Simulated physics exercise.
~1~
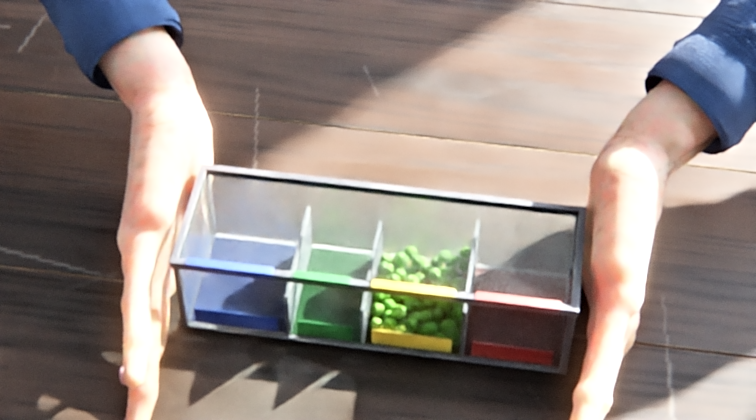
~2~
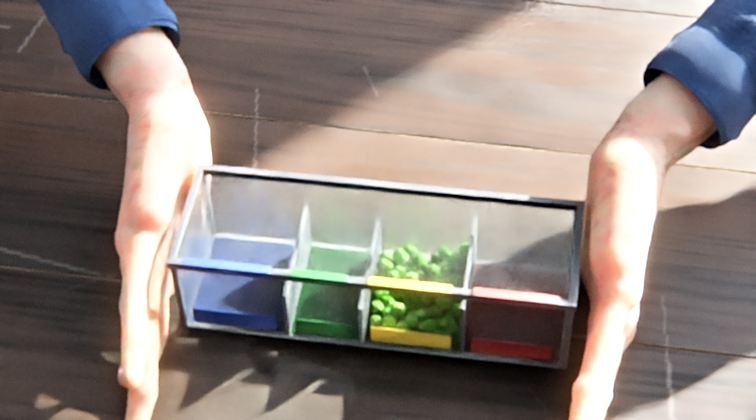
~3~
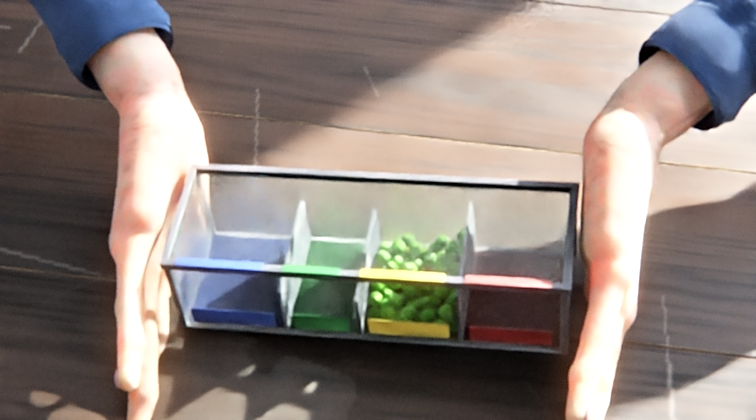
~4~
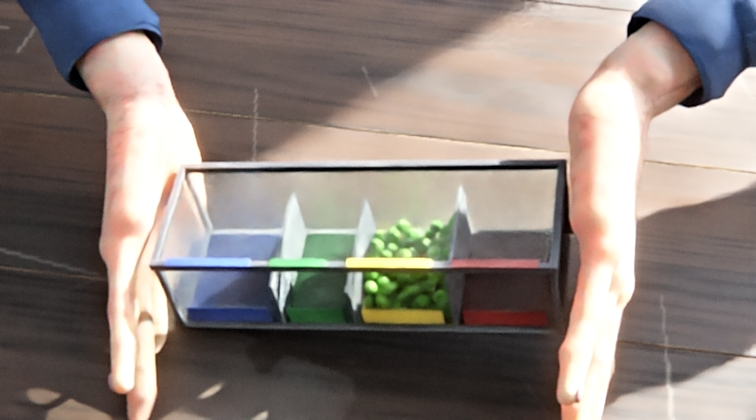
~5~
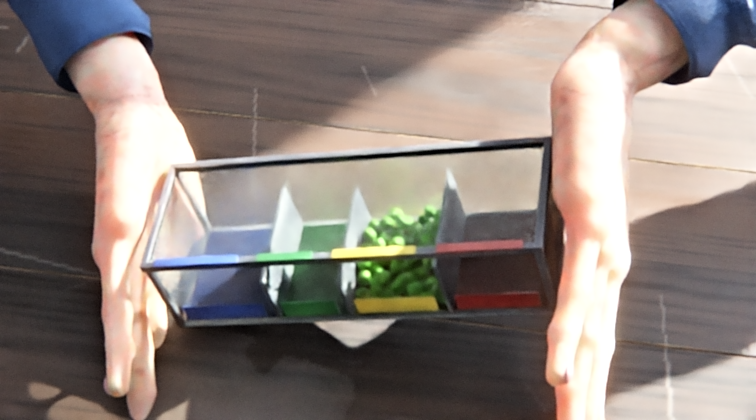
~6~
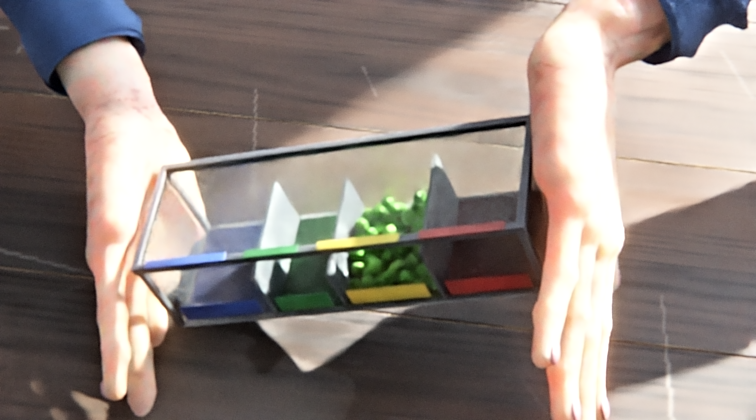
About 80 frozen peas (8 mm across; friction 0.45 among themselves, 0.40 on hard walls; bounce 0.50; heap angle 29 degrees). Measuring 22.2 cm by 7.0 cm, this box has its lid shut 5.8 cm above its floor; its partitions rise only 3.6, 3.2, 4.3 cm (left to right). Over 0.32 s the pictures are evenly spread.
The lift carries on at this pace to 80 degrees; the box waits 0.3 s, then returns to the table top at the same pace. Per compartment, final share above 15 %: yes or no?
Red compartment no; blue compartment no; green compartment no; yellow compartment yes.
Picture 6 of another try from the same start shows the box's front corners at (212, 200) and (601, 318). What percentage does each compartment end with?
In the end red holds 0 %, blue holds 0 %, green holds 0 % and yellow holds 100 %.
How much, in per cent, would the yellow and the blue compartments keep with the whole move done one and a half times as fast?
My answer: Yellow gets 85 %, while blue gets 10 %.
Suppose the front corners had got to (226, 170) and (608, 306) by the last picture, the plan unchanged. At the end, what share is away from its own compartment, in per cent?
Then around 0 percent would end up out of place.
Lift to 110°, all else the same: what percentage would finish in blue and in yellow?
Result - blue 100 percent, yellow 0 percent.
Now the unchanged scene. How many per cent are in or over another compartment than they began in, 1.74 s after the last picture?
Some 5 percent.
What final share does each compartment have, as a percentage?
Per cent by compartment - red 0, blue 5, green 0, yellow 95.
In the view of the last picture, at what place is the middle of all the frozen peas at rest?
About (391, 306).
Then, 1.04 s after the last picture, tilt 80 degrees; green 5 %, yellow 95 %.
Then, 1.74 s after the last picture, tilt 39 degrees; blue 5 %, yellow 95 %.
Then, 2.47 s after the last picture, tilt 0 degrees; blue 5 %, yellow 95 %.
In the end, red 0 %, blue 5 %, green 0 %, yellow 95 %.
